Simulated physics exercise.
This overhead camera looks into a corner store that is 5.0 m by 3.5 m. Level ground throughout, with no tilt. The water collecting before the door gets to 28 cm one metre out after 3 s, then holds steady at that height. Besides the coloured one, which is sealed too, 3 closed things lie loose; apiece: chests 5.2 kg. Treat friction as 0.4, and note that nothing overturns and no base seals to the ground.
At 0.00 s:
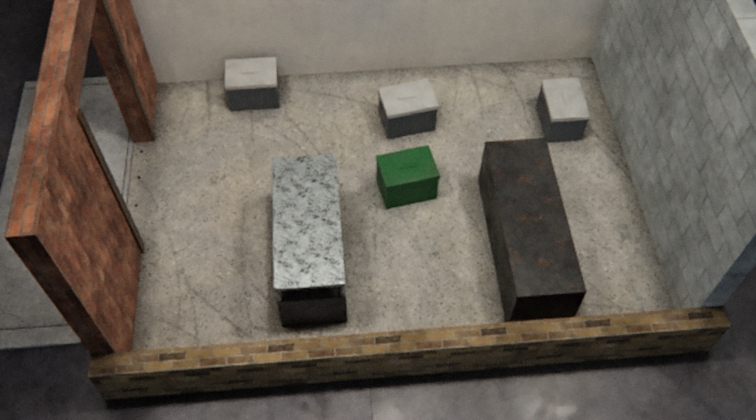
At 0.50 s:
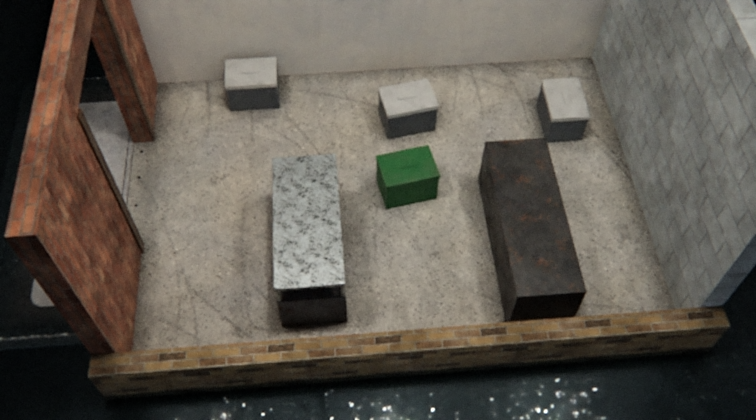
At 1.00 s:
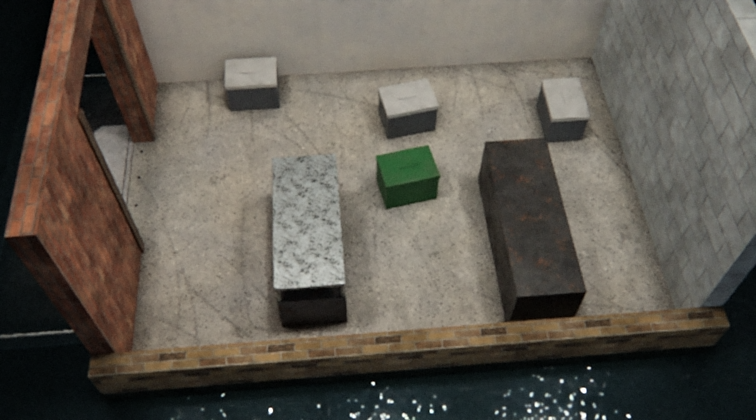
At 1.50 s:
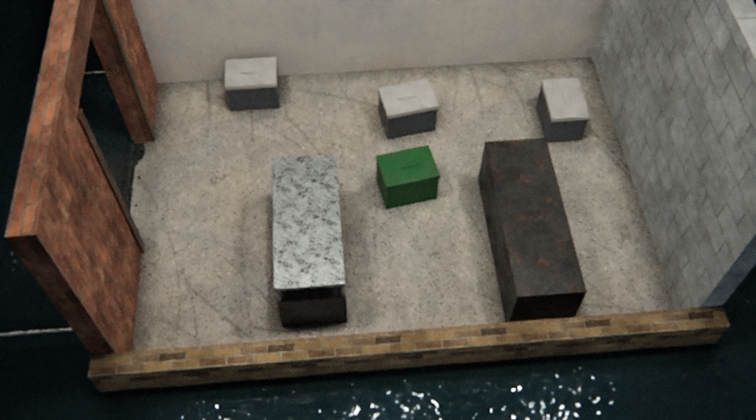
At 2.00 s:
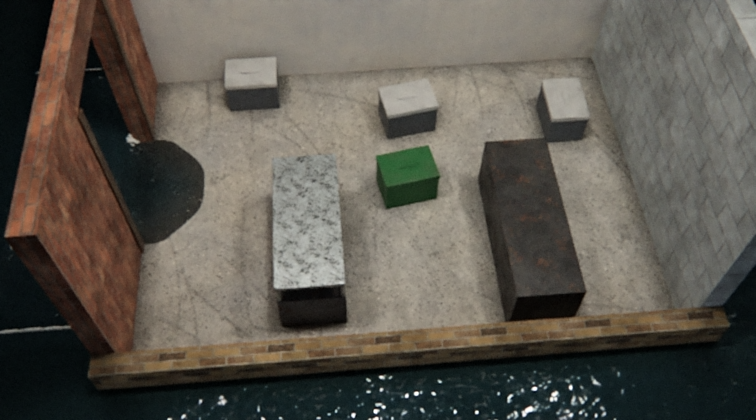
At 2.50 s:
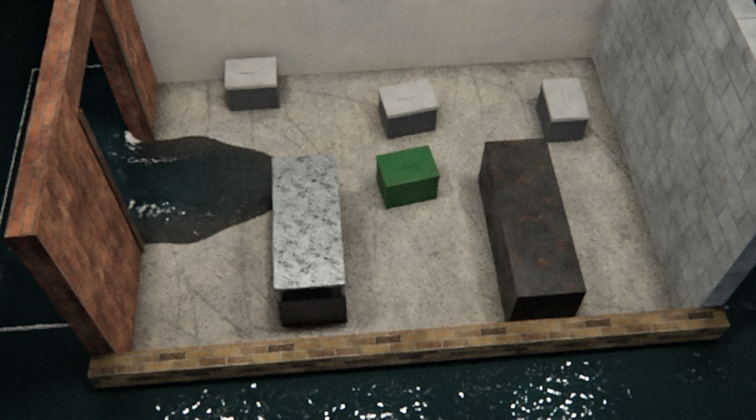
Dark water surrounds the small room, then spreads through the left doorway across the floor.
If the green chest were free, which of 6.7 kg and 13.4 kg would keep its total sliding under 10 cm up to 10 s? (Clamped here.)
Neither mass is enough.
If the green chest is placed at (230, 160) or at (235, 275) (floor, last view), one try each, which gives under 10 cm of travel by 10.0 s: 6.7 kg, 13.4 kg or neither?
Result, try 1: Both fail; try 2: Both fail.
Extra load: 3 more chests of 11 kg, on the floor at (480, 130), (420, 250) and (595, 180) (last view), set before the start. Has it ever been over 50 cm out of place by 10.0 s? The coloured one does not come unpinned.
Result, in order - exceeds it; falls shy; exceeds it.
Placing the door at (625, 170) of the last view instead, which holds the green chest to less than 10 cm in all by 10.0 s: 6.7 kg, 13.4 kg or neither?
Both fall short.
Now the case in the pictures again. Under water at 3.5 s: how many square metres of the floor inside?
About 5.5 m2.
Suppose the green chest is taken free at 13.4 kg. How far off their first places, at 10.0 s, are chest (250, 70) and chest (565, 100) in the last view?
One is off by 300 cm, the other by 200 cm, in the order asked.
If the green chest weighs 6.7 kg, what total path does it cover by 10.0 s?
I'd say roughly 100 centimetres in all.
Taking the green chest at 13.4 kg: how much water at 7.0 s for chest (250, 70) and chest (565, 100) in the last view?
Close to 8 and 6 centimetres.
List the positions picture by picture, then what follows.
The green chest at (408, 166), on the bottom; 0.0 m2 under water; 0 of 4 have shifted, in the first picture.
The green chest at (408, 166), on the bottom; water covers 0.0 m2; 0 of 4 have shifted, in the second picture.
The green chest at (408, 166), on the bottom; 0.0 m2 under water; 0 of 4 have shifted, in the third picture.
The green chest at (408, 166) rests on the ground; water covers 0.0 m2; 0 of 4 have shifted, in the fourth picture.
The green chest at (408, 166) rests on the ground; water covers 0.5 m2; 0 of 4 have shifted, in the fifth picture.
The green chest at (408, 166), on the bottom; 1.4 m2 under water; 0 of 4 have shifted, in the sixth picture.
After 3.5 s the green chest would be 5 cm from its start with 6.7 kg and 0 cm from its start with 13.4 kg; 3 cm of water round it then.
After 4.5 s the green chest would be 49 cm from its start with 6.7 kg and 25 cm from its start with 13.4 kg; 4 cm of water round it then.
After 7.0 s the green chest would be 49 cm from its start with 6.7 kg and 44 cm from its start with 13.4 kg; 3 cm of water round it then.
After 10.0 s the green chest would be 61 cm from its start with 6.7 kg and 52 cm from its start with 13.4 kg; 11 cm of water round it then.
